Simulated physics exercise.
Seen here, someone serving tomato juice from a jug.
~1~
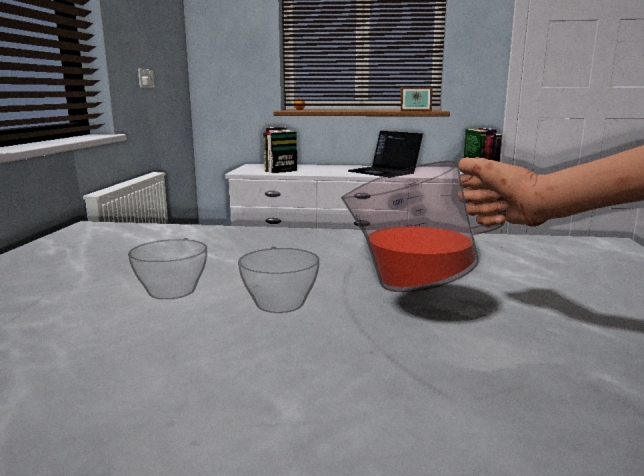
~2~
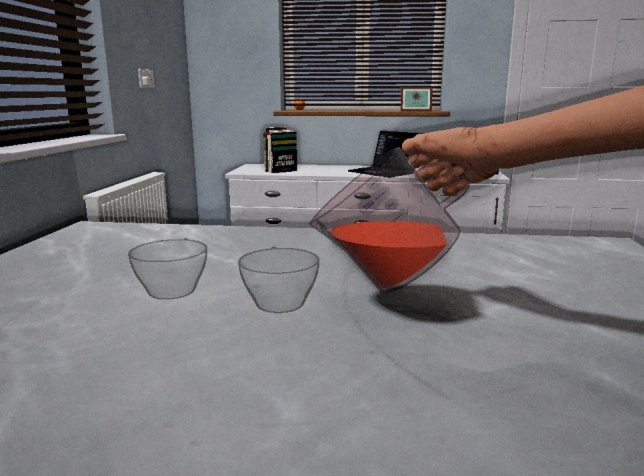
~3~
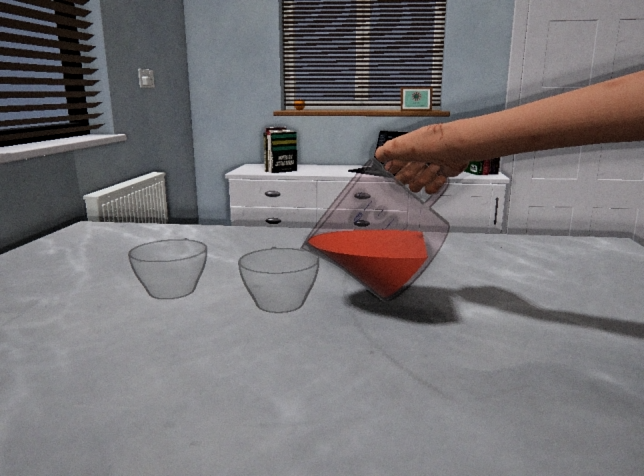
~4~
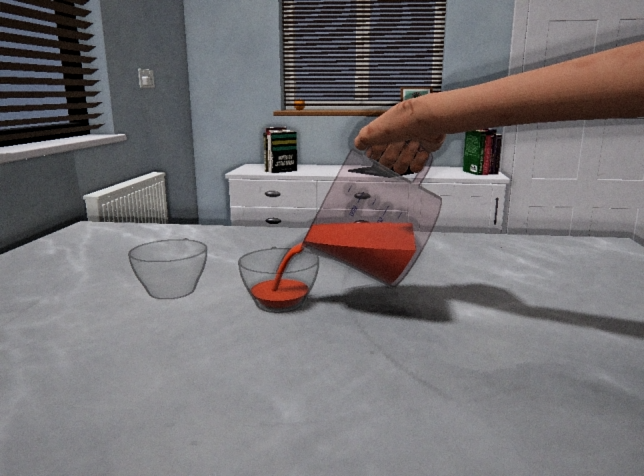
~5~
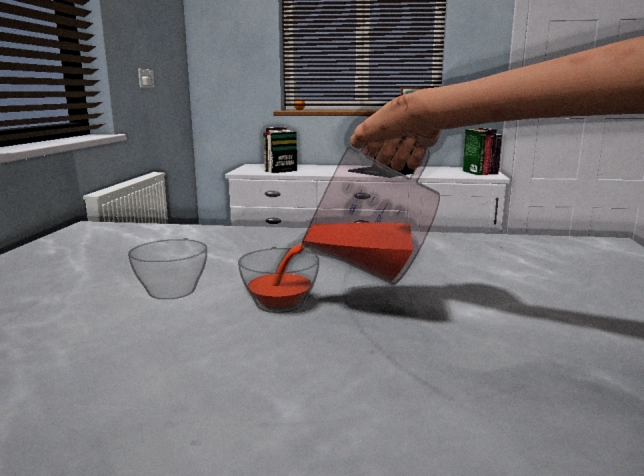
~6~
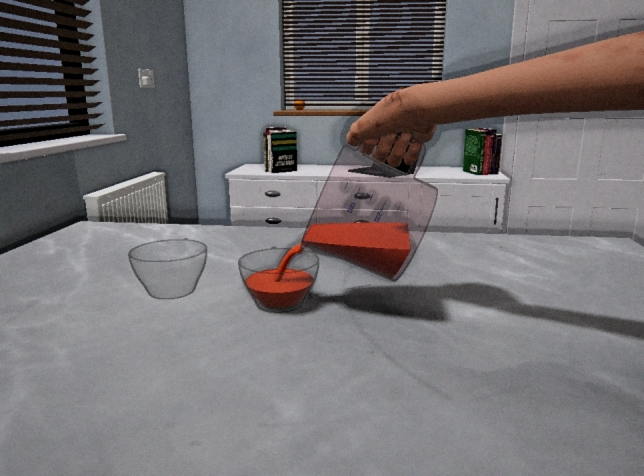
The clip shows a hand moving a clear jug of red liquid leftward above a grey table, tilting it toward the nearer of two empty glass cups, then pouring a stream into that cup as its level rises.
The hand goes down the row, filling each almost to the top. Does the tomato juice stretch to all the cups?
It does not stretch that far.
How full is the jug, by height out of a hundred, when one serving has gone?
Roughly 10 per cent.
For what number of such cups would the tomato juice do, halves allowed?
About 1.5.
A moment on, the first is about two thirds full.
Further on, the first is done and the jug has about a third of its load.
When it is over, the jug is empty with one filled and the next at about half of a serving.
